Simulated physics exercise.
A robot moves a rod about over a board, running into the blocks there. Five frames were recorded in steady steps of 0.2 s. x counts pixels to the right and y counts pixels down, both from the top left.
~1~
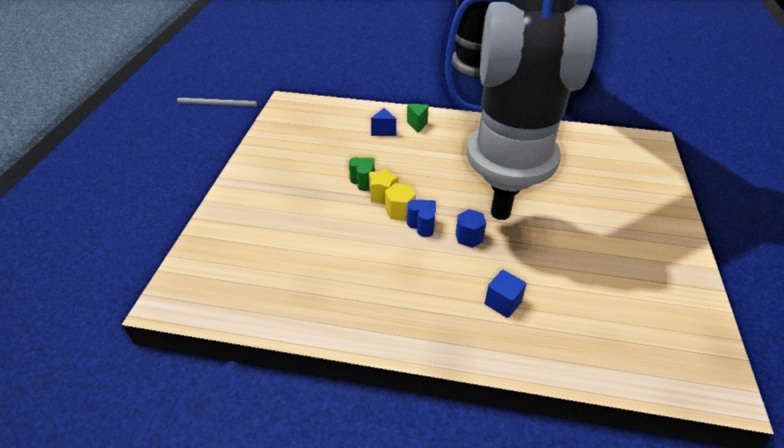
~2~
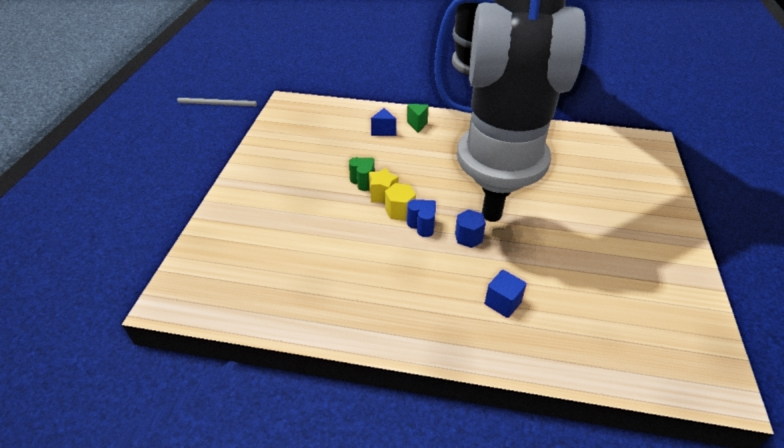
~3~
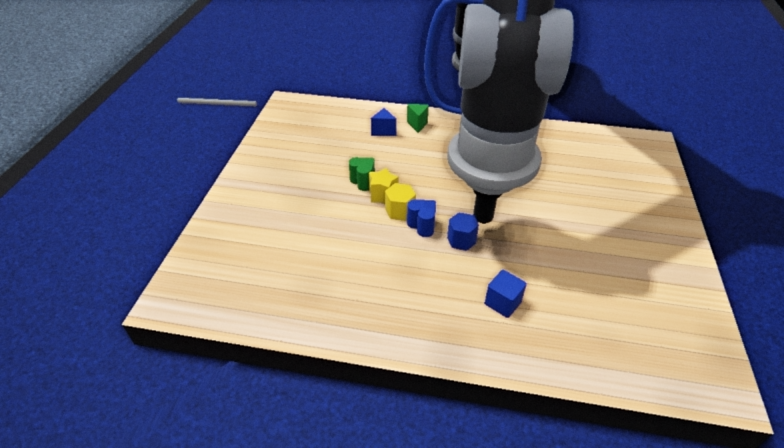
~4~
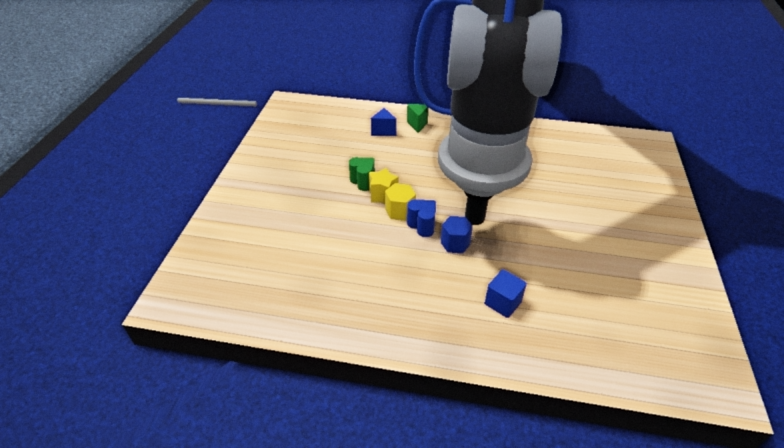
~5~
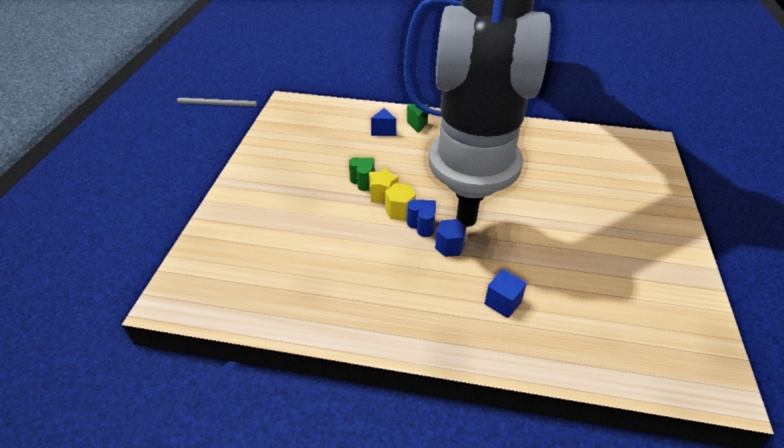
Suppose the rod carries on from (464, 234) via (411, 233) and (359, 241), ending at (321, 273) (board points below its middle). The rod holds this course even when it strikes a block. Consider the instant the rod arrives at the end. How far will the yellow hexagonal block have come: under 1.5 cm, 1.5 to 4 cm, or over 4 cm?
Moves 1.5 to 4 cm.
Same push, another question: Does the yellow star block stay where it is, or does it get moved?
It is carried off its spot.
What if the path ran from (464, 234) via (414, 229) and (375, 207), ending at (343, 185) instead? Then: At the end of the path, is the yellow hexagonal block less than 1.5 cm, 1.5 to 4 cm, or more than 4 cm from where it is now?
I reckon it covers more than 4 cm.
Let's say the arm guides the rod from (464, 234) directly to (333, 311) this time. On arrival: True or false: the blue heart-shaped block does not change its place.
That statement is accurate.
On the path given first. One third of the way, rod (410, 220); yellow star block (377, 170), turned 25° anticlockwise; yellow hexagonal block (388, 186), turned 60° clockwise; blue heart-shaped block (392, 205), turned 15° clockwise; blue hexagonal block (439, 232), turned 50° anticlockwise.
Two thirds of the way, rod (358, 228); yellow star block (377, 170), turned 30° anticlockwise; yellow hexagonal block (388, 186), turned 65° clockwise; blue heart-shaped block (368, 202), turned 70° clockwise; blue hexagonal block (439, 232), turned 50° anticlockwise.
At the end, rod (319, 260); yellow star block (377, 170), turned 30° anticlockwise; yellow hexagonal block (388, 186), turned 65° clockwise; blue heart-shaped block (368, 202), turned 70° clockwise; blue hexagonal block (439, 232), turned 50° anticlockwise.
